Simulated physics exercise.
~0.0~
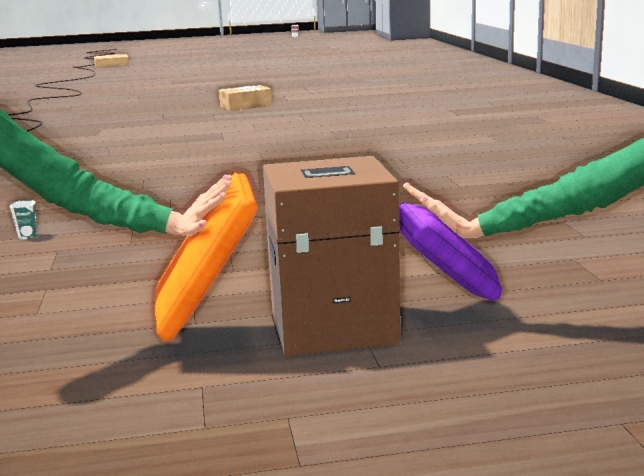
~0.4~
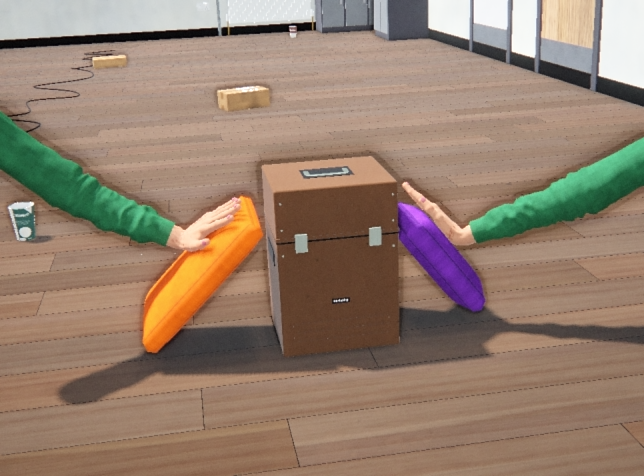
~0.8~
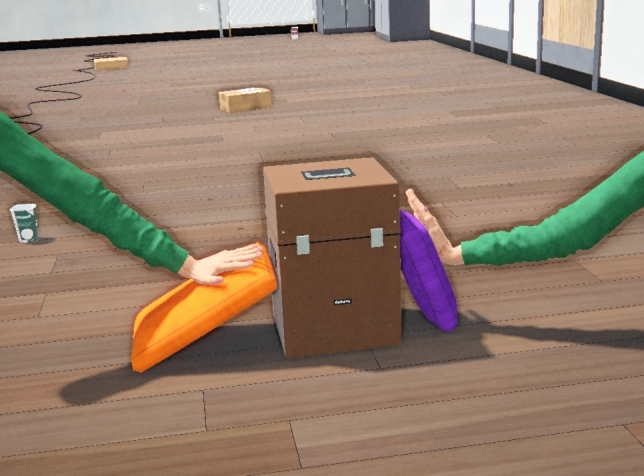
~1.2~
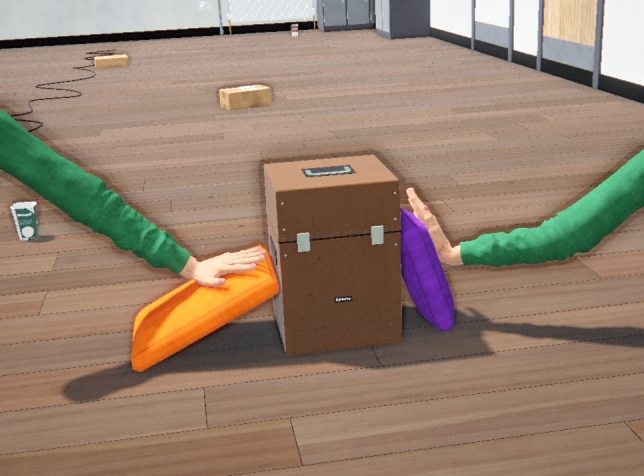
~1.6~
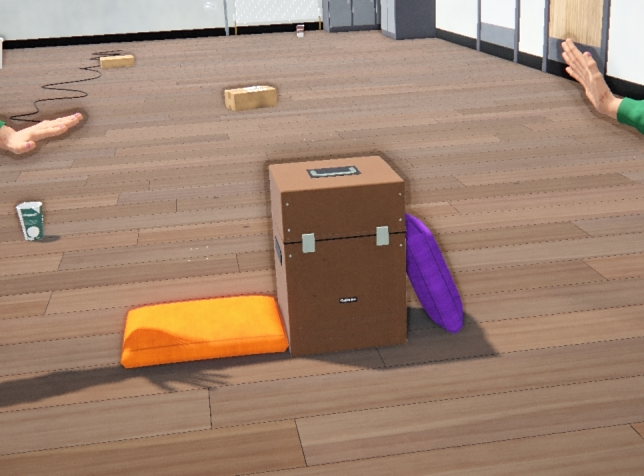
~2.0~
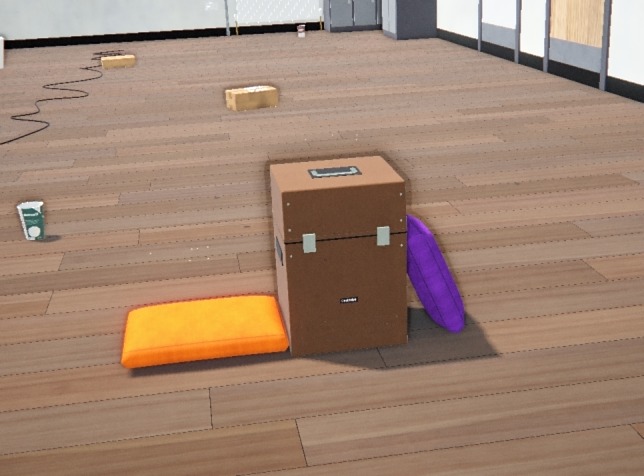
An orange pillow slips flat beside a brown chest while a purple bag stays leaning.
